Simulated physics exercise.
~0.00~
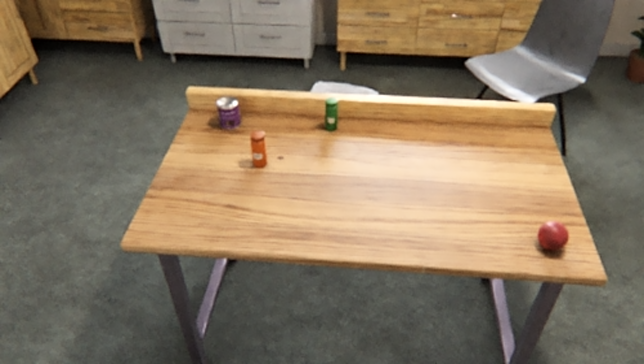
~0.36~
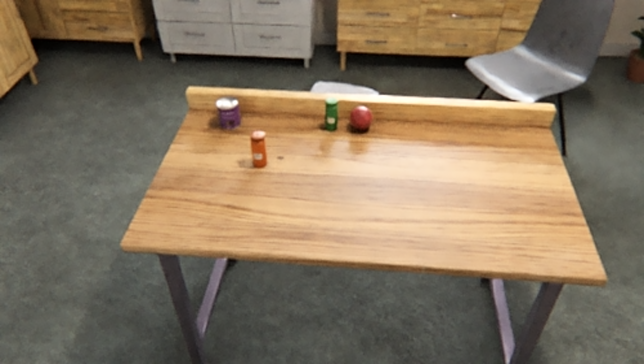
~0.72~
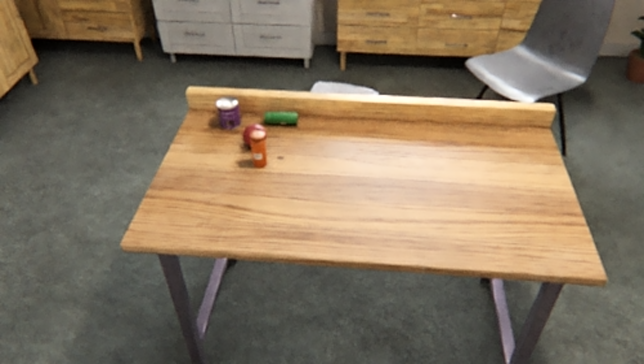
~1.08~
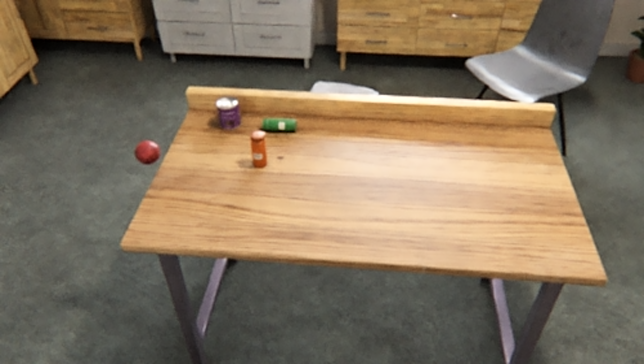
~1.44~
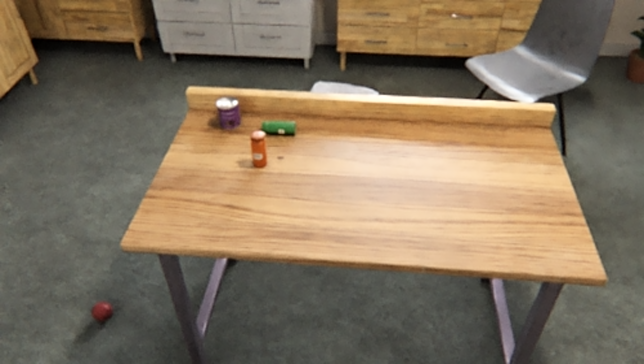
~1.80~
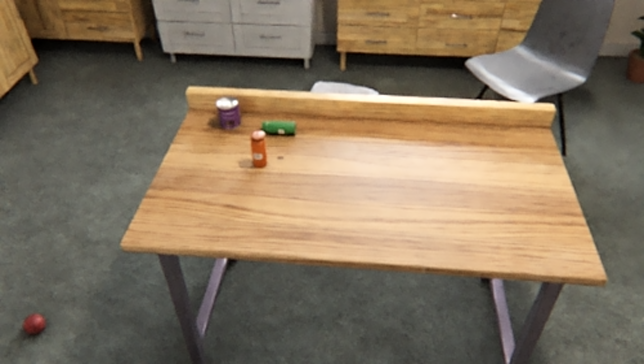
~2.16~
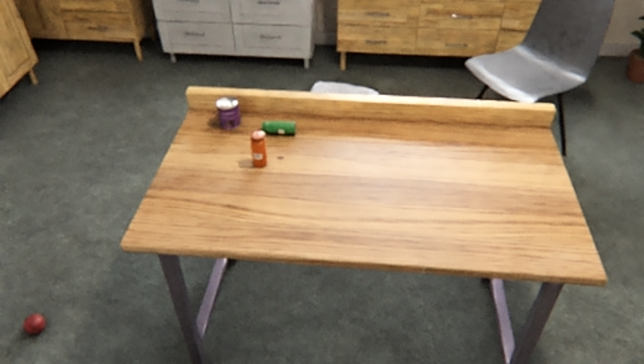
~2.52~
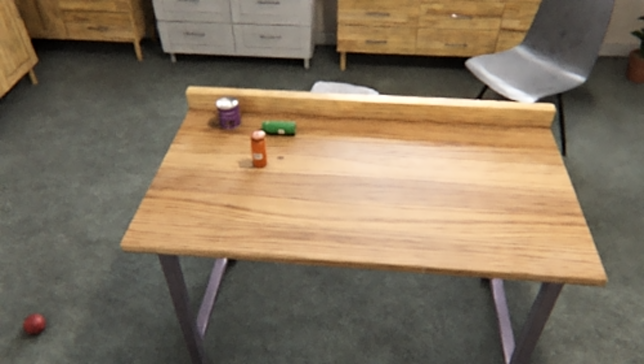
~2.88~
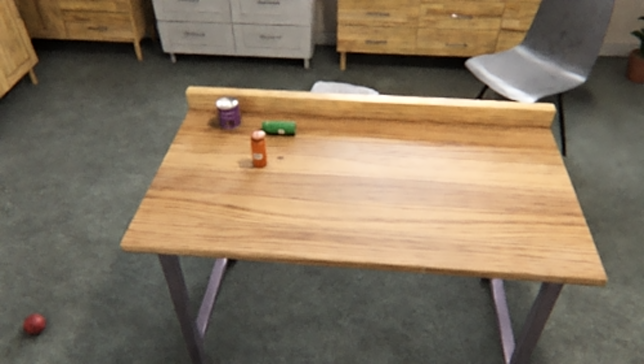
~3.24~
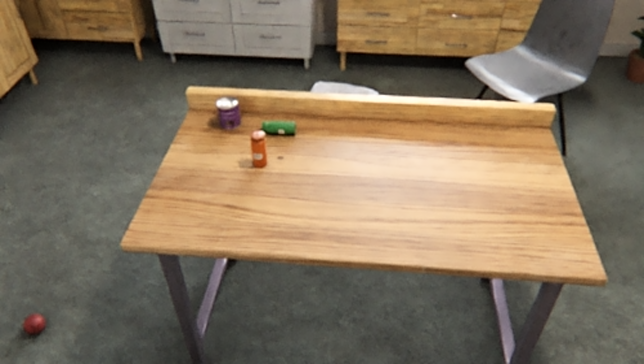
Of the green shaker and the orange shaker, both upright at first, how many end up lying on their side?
One of them ends up on its side, the green shaker, while the orange shaker is still standing.
